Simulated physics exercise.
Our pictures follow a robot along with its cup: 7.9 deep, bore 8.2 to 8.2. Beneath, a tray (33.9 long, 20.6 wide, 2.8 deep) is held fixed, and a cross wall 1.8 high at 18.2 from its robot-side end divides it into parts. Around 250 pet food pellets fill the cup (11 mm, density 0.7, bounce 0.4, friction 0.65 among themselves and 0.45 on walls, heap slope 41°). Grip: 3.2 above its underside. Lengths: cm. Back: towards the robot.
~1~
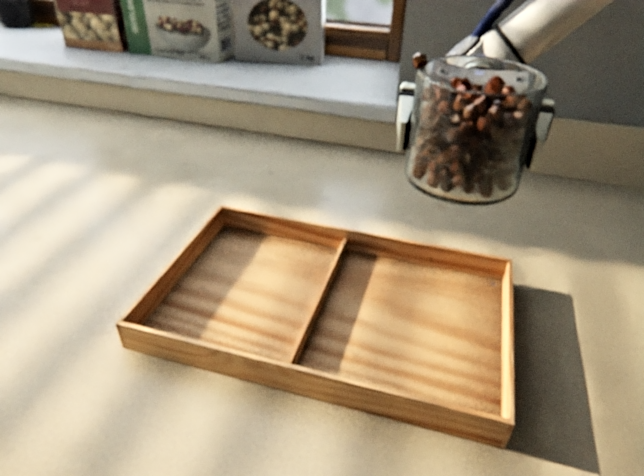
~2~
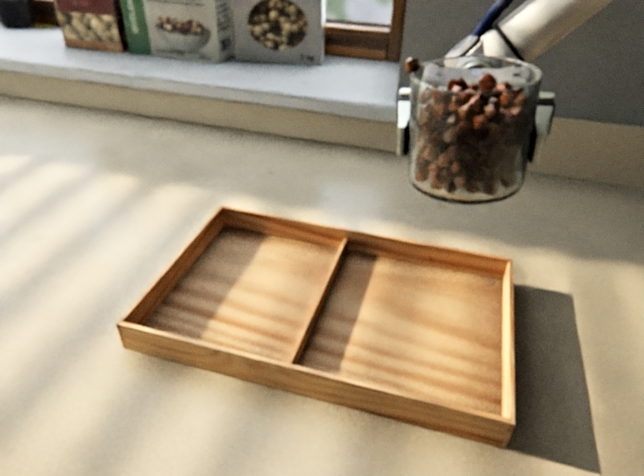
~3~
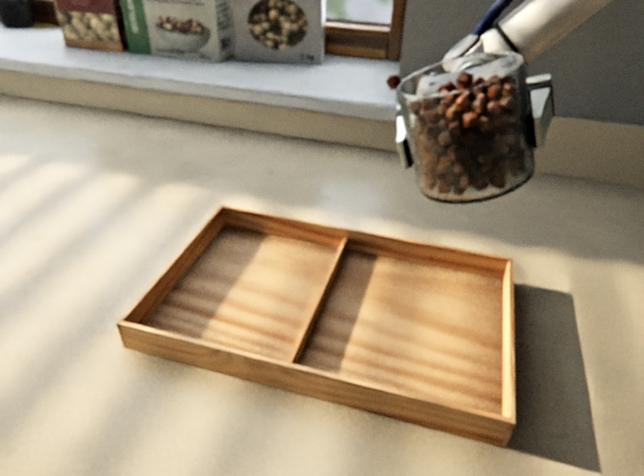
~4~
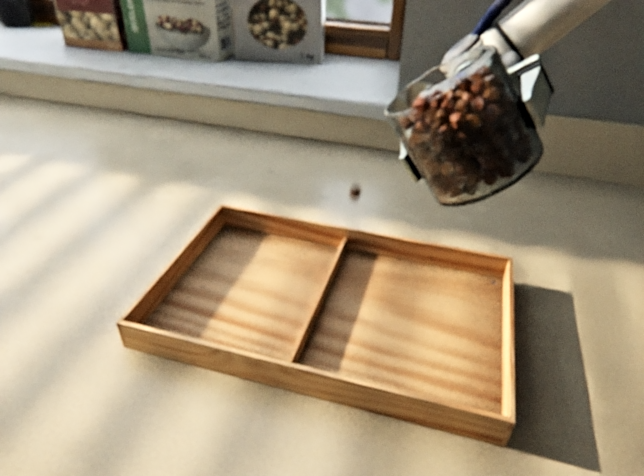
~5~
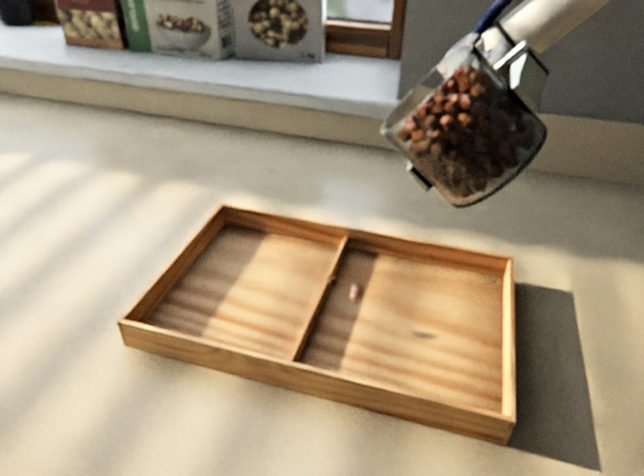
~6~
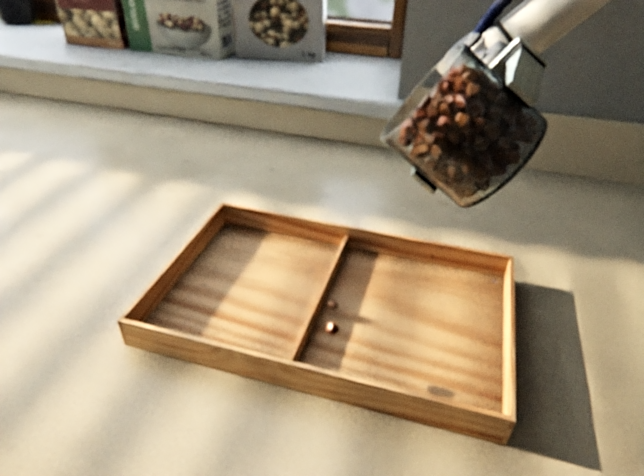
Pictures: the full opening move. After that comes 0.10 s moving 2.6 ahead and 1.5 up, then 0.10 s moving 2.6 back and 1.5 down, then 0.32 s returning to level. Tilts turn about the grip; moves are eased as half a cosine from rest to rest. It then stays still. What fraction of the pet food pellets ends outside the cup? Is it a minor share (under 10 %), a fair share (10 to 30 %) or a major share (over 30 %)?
It is a fair share.
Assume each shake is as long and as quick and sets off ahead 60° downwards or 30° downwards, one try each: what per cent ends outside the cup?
First try some 0 %, second try some 5 %.
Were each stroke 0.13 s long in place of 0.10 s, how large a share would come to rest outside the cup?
Then roughly 5 percent.
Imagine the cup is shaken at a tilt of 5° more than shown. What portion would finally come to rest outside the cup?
It would then be near 20 per cent.
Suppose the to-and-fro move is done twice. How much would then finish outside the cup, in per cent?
Estimate: Around 25 %.
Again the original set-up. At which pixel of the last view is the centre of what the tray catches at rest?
Near (295, 296).
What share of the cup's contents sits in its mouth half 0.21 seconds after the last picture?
Roughly 50 per cent.
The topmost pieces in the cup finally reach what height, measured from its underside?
I'd put it at close to 8.0 centimetres.
Then, 0.21 s later, tilted 55° forward, highest piece 24 above the table; 231 in the cup, 2 in the robot-side part, 21 in flight or on a rim.
Then, 0.42 s later, tilted 13° forward, highest piece 26 above the table; 214 in the cup, 24 in the far-side part, 12 in the robot-side part, 4 in flight or on a rim.
Then, 0.72 s later, level, highest piece 25 above the table; 214 in the cup, 26 in the far-side part, 14 in the robot-side part.
Then, 1.77 s later, level, highest piece 25 above the table; 214 in the cup, 26 in the far-side part, 14 in the robot-side part.
At rest, 214 in the cup, 26 in the far-side part, 14 in the robot-side part. That is 16 % outside the cup.
